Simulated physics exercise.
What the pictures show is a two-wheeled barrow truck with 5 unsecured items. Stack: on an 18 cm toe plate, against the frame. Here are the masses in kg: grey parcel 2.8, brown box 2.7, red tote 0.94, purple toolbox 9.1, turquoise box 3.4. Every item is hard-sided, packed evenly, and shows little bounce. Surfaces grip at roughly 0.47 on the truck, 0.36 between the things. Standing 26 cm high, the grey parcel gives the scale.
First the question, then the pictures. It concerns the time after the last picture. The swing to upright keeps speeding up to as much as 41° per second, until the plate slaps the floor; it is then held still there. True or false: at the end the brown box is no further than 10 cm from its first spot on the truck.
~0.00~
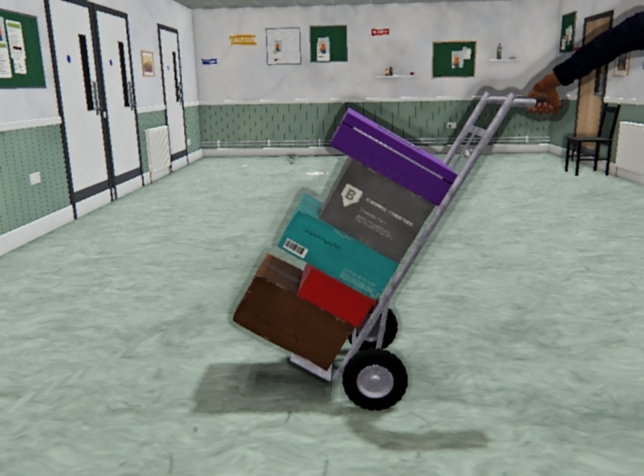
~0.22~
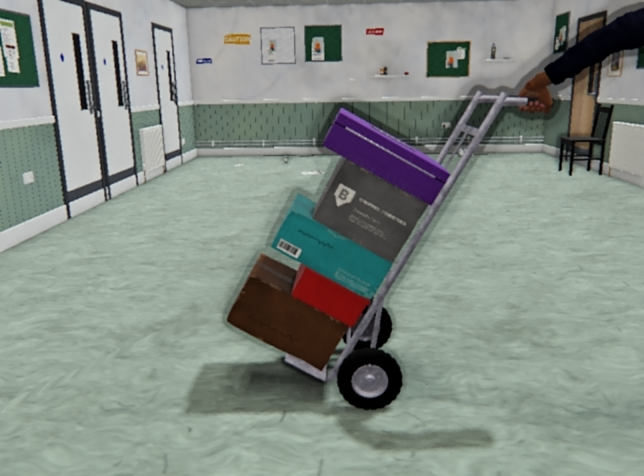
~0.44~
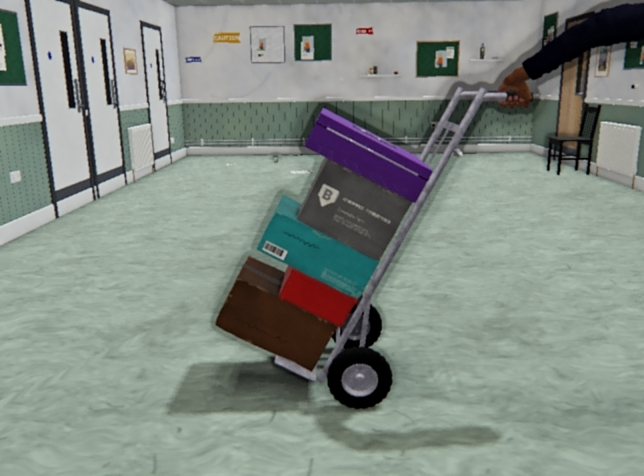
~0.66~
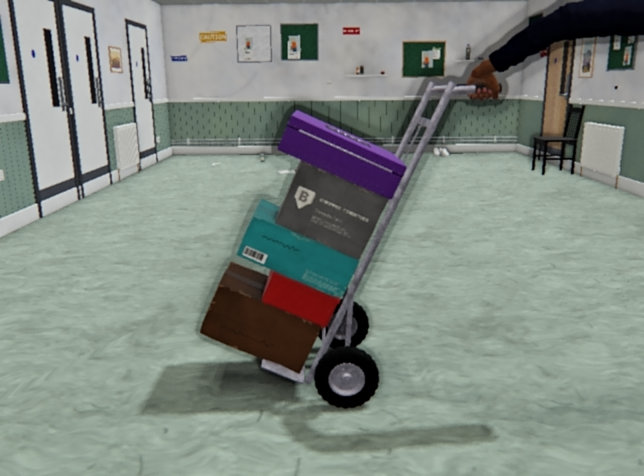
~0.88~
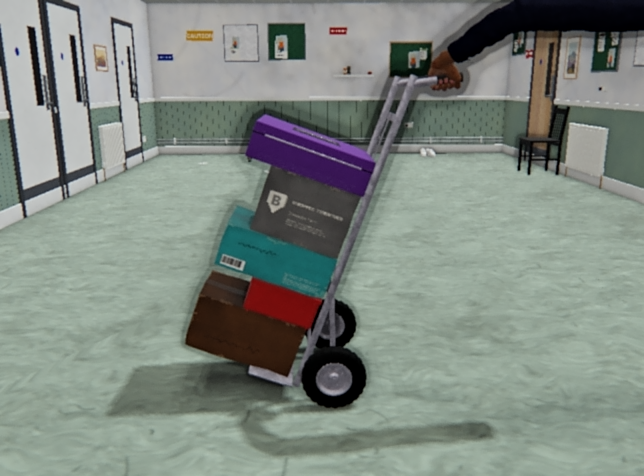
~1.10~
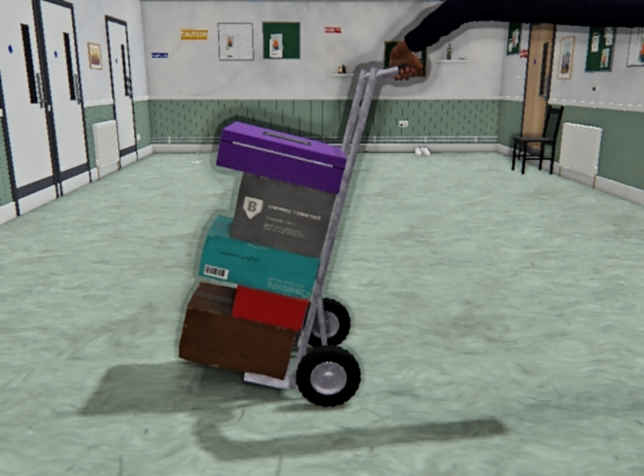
True.
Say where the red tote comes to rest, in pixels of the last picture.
Its centre ends close to (166, 315) in the last view.
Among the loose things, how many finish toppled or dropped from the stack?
Total: 4.
Around 1.80 s, truck upright; purple toolbox tipped 16° against what carries it; grey parcel tipped 16° against what carries it; turquoise box tipped 16° against what carries it.
Around 2.20 s, truck upright; grey parcel and purple toolbox now dropped from the stack; turquoise box tipped 56° against what carries it; red tote tipped 57° against what carries it.
Around 2.40 s, truck upright; turquoise box now dropped from the stack; red tote on its side.
Around 2.60 s, truck upright; red tote on its side.
Finally (4.0 s), dropped from the stack, grey parcel, purple toolbox and turquoise box; on their side or leaning hard on the truck, red tote; the last one still in place (within 10 cm). In the last view, brown box near (238, 349).
